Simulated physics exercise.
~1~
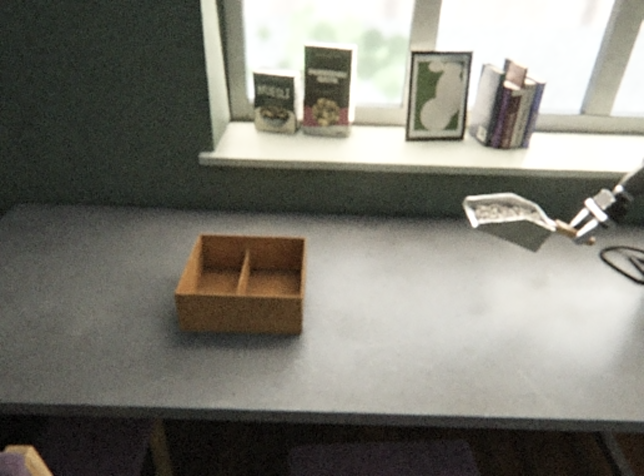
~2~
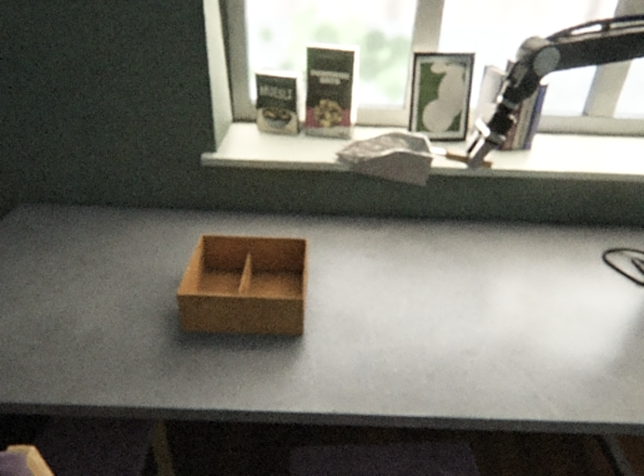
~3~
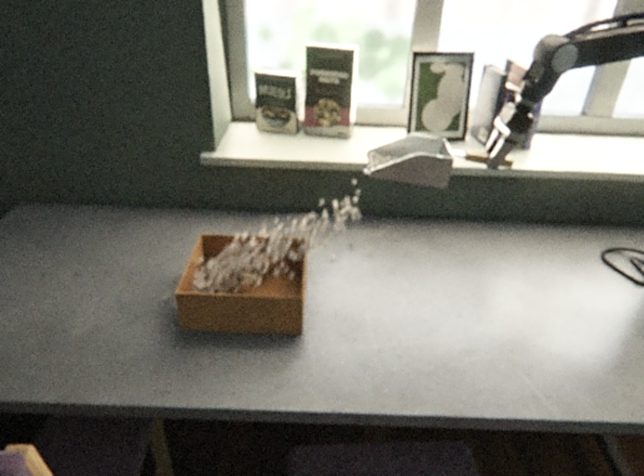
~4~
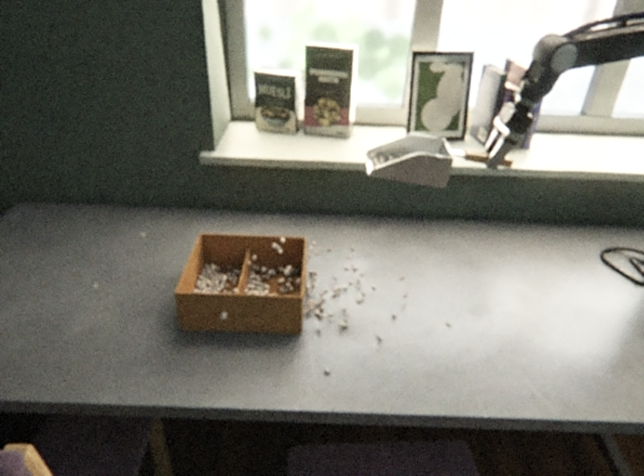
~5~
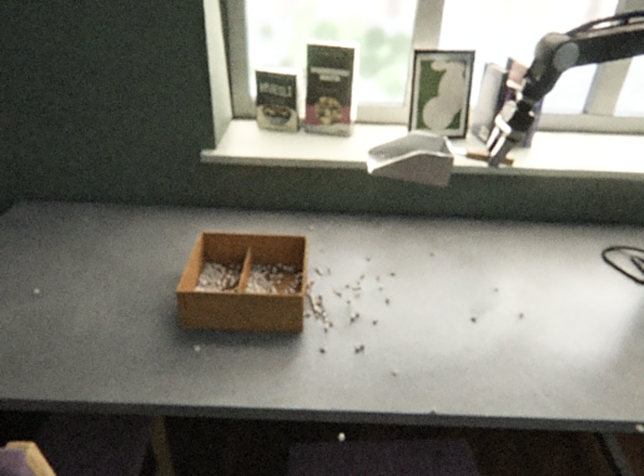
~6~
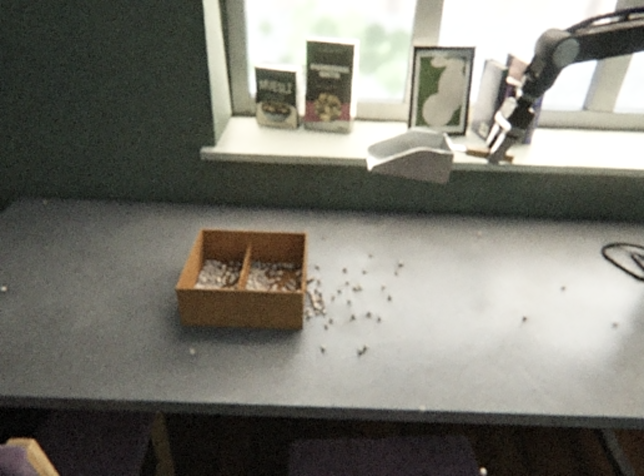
On a grey table beneath a bright windowsill holding packets, a framed print and books, a divided wooden box sits open while a robot arm holds a scoop of small pale beads at the right. The arm carries the scoop left and up, over the table's back edge. It then jerks slightly back to the right, and the beads stream out of the front, down and left into the box. The scoop stays still as stray beads bounce and scatter. Finally, beads lie in both parts of the box, with others strewn across the table, mostly to its right.
